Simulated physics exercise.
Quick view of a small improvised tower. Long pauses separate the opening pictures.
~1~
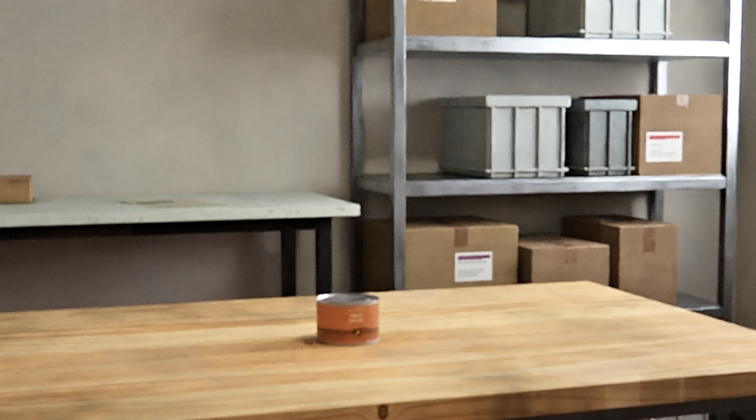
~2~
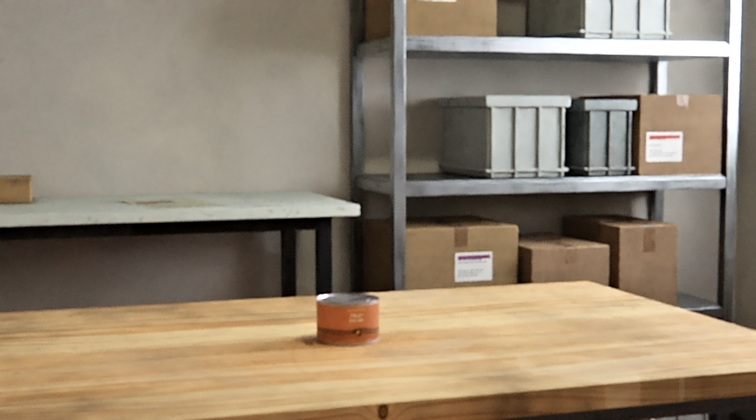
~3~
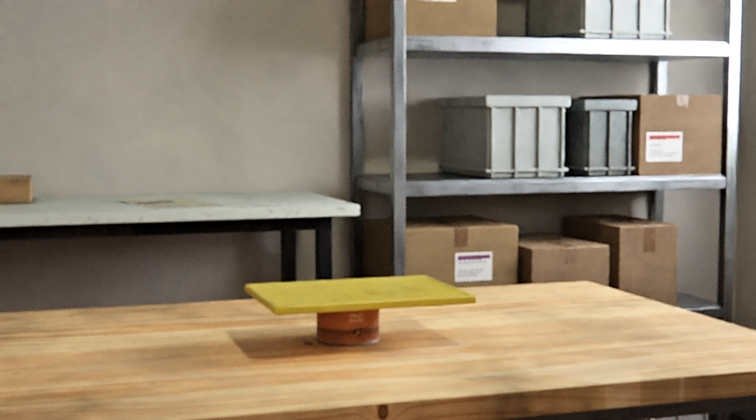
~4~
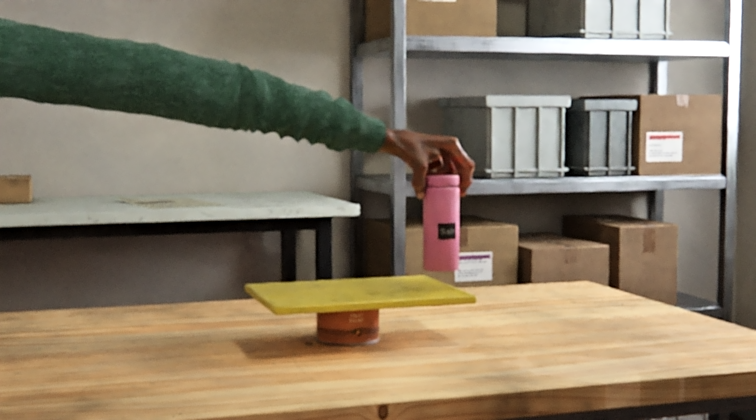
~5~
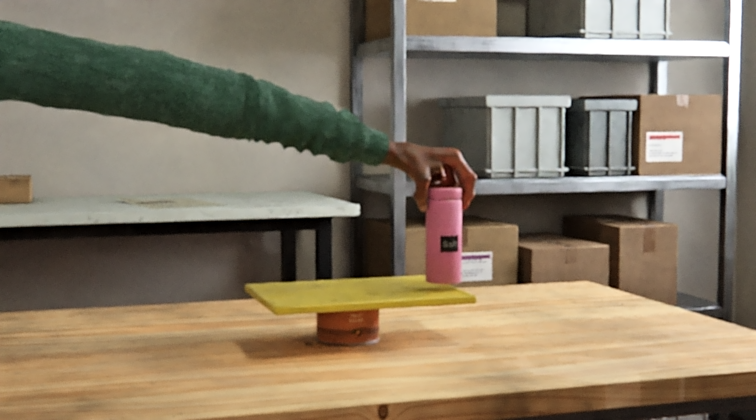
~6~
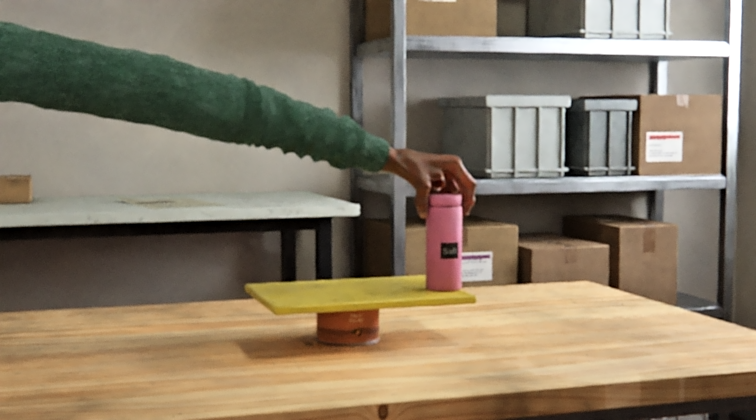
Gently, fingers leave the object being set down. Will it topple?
Yes.
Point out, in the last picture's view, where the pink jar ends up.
End spot: Near (489, 309).
Then, 0.30 s on from there, pink jar now fallen; yellow lid turned 25° from how it was put.
Then, 0.50 s on from there, yellow lid turned 18° from how it was put.
Then, 0.90 s on from there, yellow lid turned 25° from how it was put.
Then, 1.60 s on from there, things are still on the move.
In the end, fallen, pink jar; the other 2 unmoved. At the end, from the last picture's camera, pink jar near (489, 309). The stack loses its balance.
